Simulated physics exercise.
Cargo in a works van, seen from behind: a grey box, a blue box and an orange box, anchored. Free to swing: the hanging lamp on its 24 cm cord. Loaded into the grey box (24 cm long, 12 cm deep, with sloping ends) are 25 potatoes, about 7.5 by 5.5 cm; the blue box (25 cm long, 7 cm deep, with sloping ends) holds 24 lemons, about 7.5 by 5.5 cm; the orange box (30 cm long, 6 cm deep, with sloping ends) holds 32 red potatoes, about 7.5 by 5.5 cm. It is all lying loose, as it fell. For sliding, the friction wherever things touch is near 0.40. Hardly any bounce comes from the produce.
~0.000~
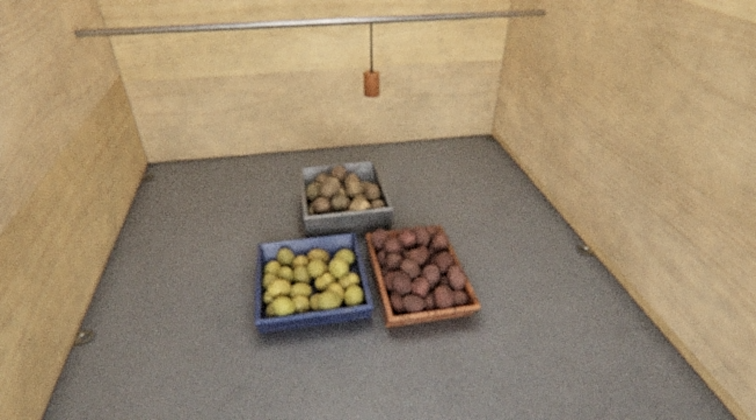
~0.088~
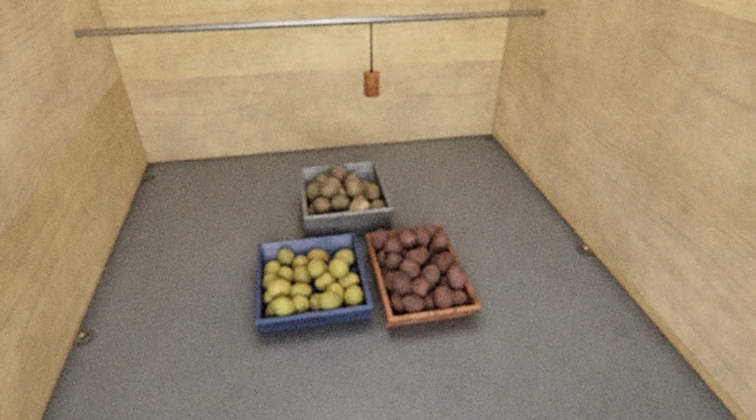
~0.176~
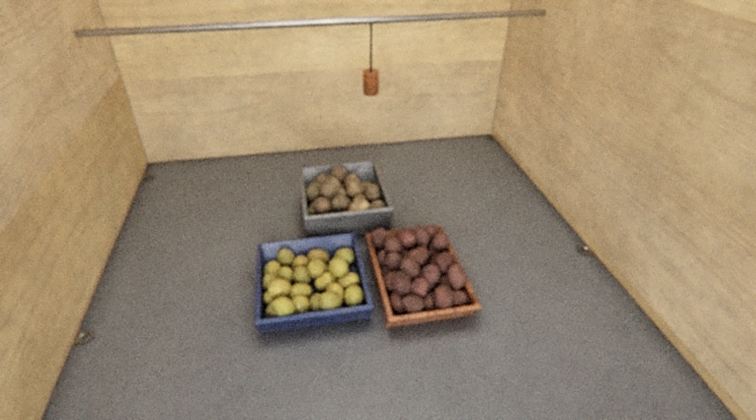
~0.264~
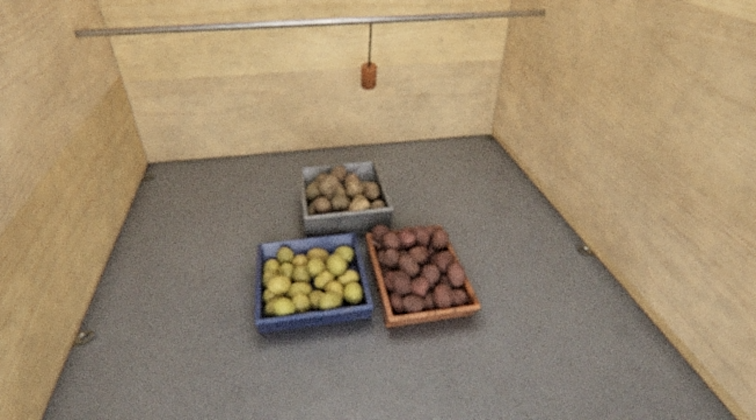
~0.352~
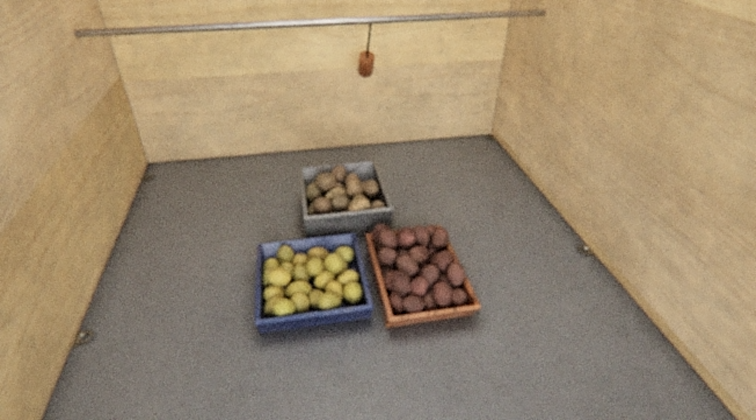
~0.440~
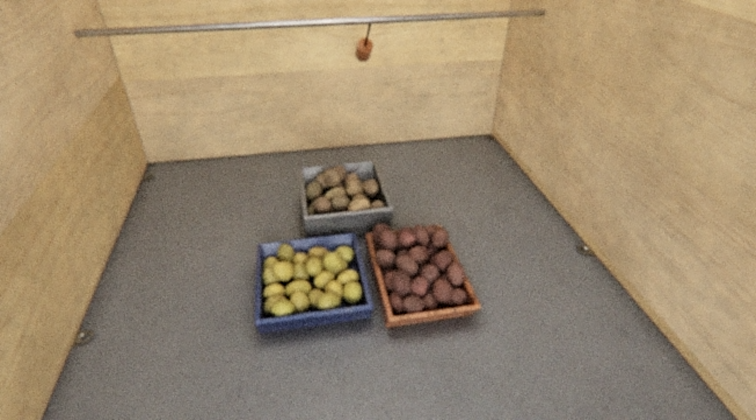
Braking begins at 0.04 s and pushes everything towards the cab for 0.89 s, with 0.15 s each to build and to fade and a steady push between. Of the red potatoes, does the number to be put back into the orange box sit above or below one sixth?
Watch it - the spill comes up short of a sixth.
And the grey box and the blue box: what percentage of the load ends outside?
Grey box: 0 %; blue box: 0 %.
After 0.59 s, grey box 25 in, 0 out, blue box 24 in, 0 out and orange box 32 in, 0 out.
After 0.77 s, grey box 25 in, 0 out, blue box 24 in, 0 out and orange box 32 in, 0 out.
After 1.03 s, grey box 25 in, 0 out, blue box 24 in, 0 out and orange box 32 in, 0 out.
Outcome (at 1.36 s), grey box 25 in, 0 out, blue box 24 in, 0 out and orange box 32 in, 0 out. Asked share, 0 of 32, 0 per cent.
